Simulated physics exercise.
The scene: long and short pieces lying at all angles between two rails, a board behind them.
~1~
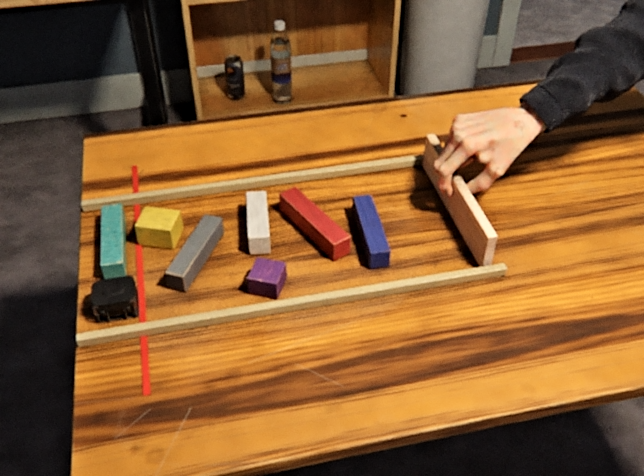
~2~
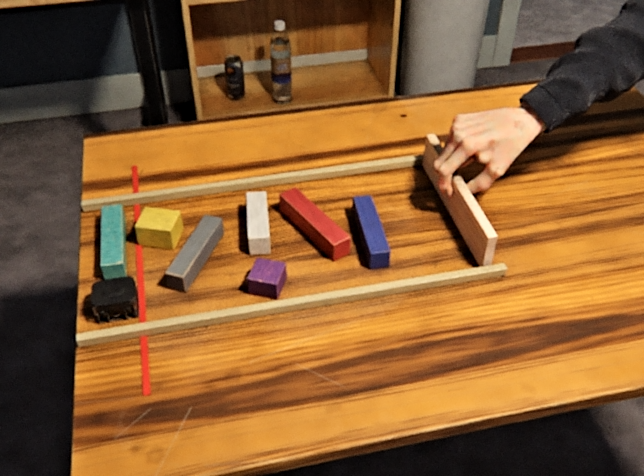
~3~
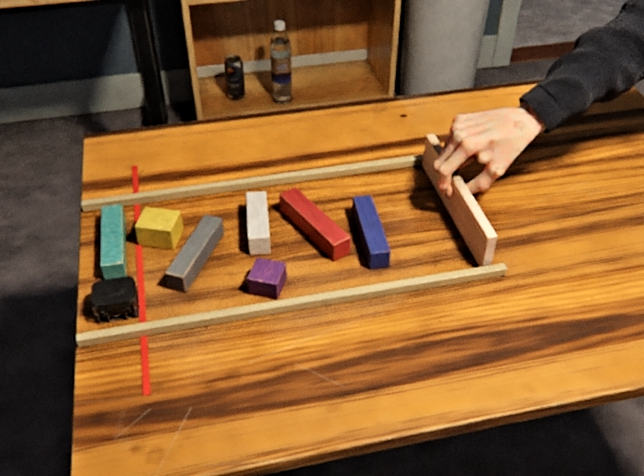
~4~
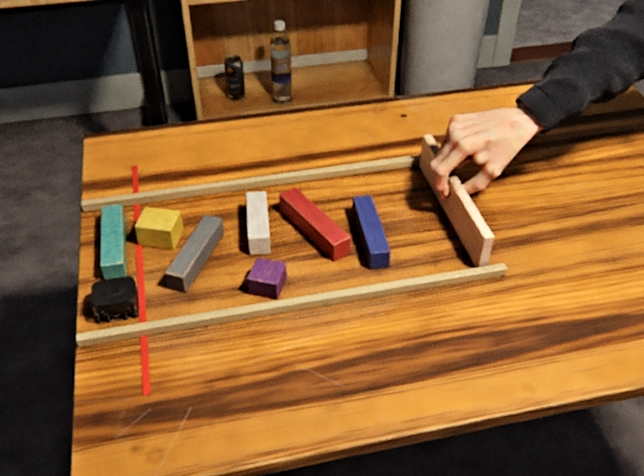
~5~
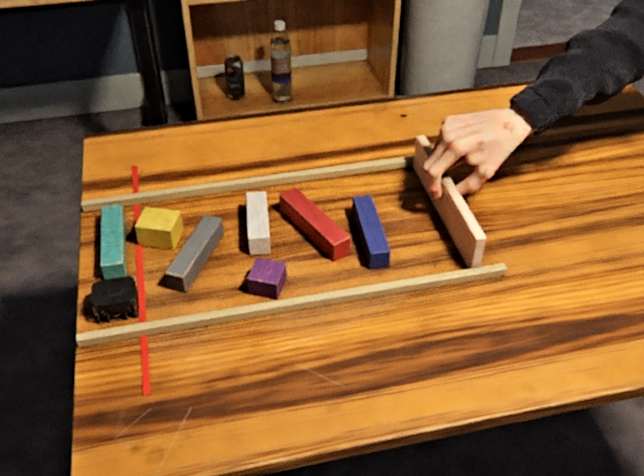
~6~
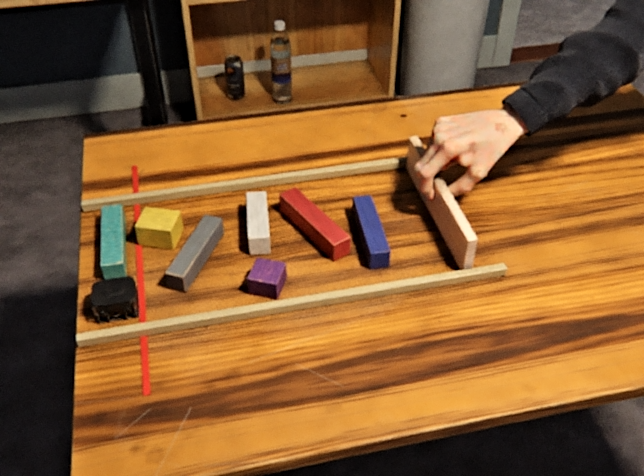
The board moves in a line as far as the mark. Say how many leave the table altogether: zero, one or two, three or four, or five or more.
In the end the number that fall off is three or four.
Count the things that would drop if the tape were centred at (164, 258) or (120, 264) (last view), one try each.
In that order 3 and 5.
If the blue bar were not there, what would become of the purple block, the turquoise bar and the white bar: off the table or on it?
The purple block stays on; the turquoise bar drops off; the white bar is kept.
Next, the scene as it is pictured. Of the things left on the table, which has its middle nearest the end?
Foremost is the white bar.
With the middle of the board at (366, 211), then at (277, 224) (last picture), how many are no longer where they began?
By then 1, and 5.
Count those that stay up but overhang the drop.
The number is 1.
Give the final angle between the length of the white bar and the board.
Some 0 degrees.
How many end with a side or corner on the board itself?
1 of them.
Early on, none off yet; turquoise bar at rest near (114, 240); black case at rest near (116, 300); yellow block at rest near (160, 228).
Finally, the number that fall off is three or four; lost, grey stick, yellow block, black case and turquoise bar.
